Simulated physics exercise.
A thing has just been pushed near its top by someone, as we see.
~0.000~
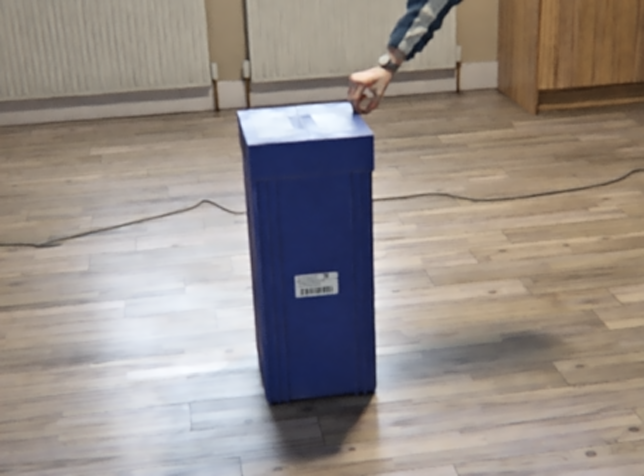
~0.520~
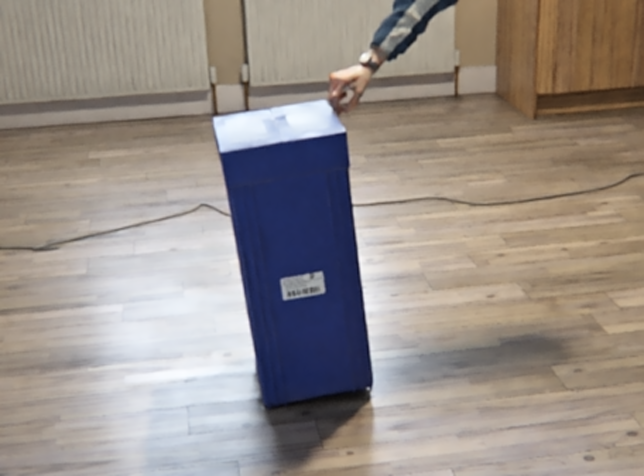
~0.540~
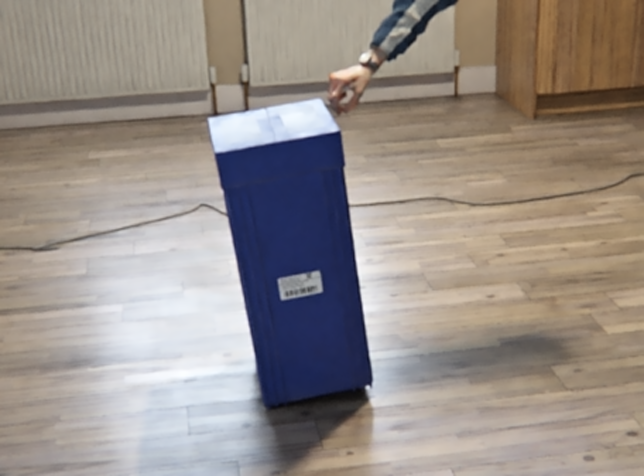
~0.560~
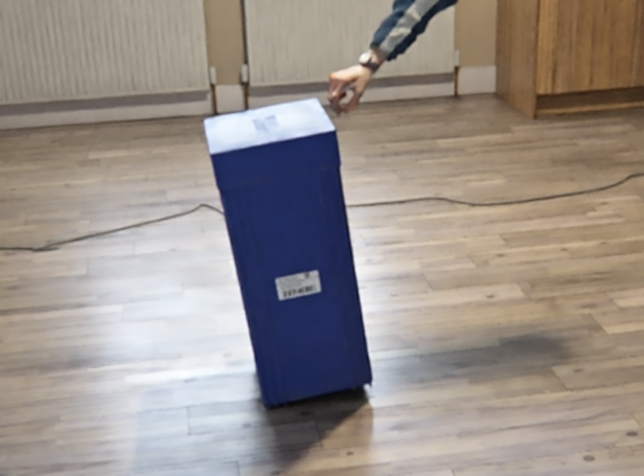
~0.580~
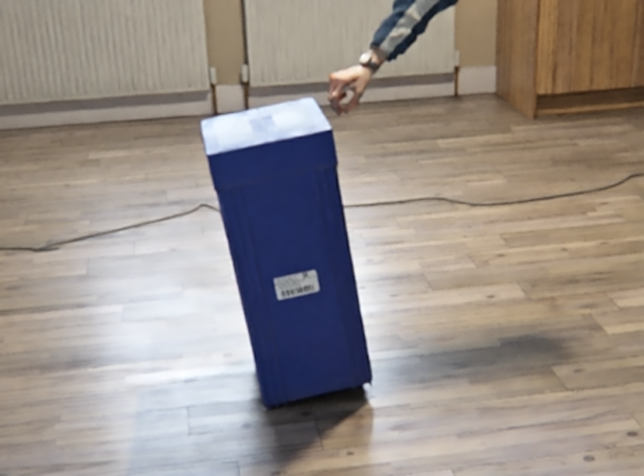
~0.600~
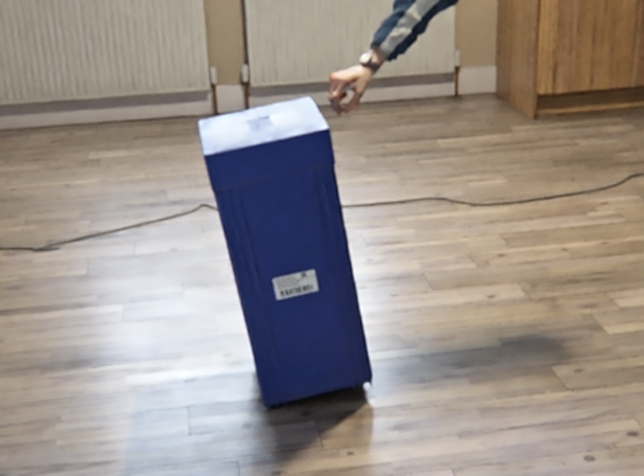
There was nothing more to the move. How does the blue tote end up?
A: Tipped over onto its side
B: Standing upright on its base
Standing upright on its base (B).
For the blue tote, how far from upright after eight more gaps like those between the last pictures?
About 8°.
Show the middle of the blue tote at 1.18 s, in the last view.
(315, 254).
By 0.90 s, blue tote 3° off upright near (300, 255).
By 1.18 s, blue tote 3° off upright near (315, 254).
By 1.46 s, blue tote upright near (306, 257).
When it is over (2.2 s), the blue tote settles on its feet, near (307, 257).
